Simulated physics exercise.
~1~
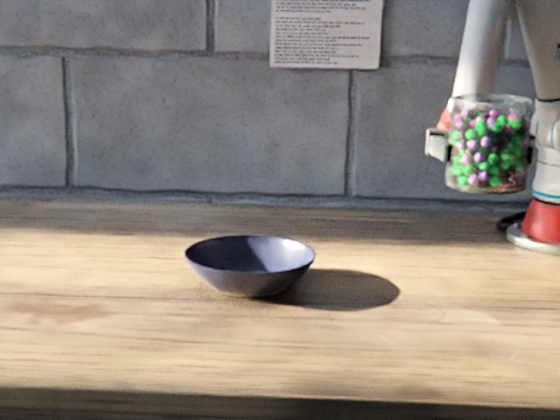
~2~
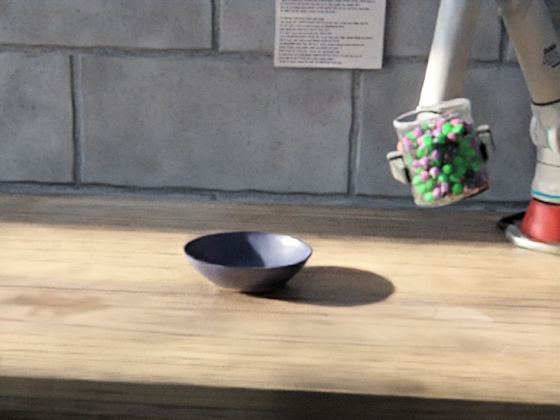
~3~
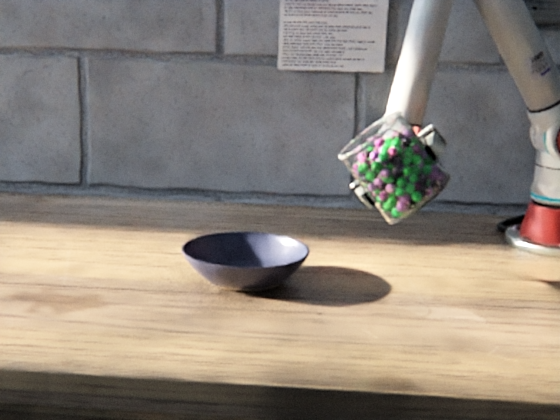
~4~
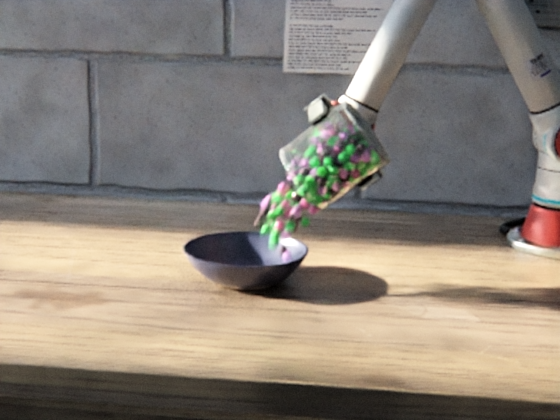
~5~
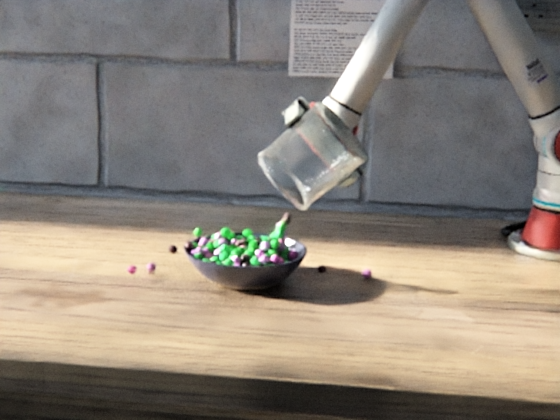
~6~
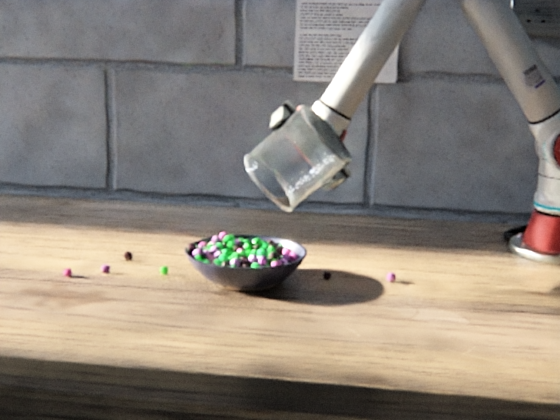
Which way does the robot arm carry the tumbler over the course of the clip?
The robot arm carries the tumbler to the left, toward the bowl.
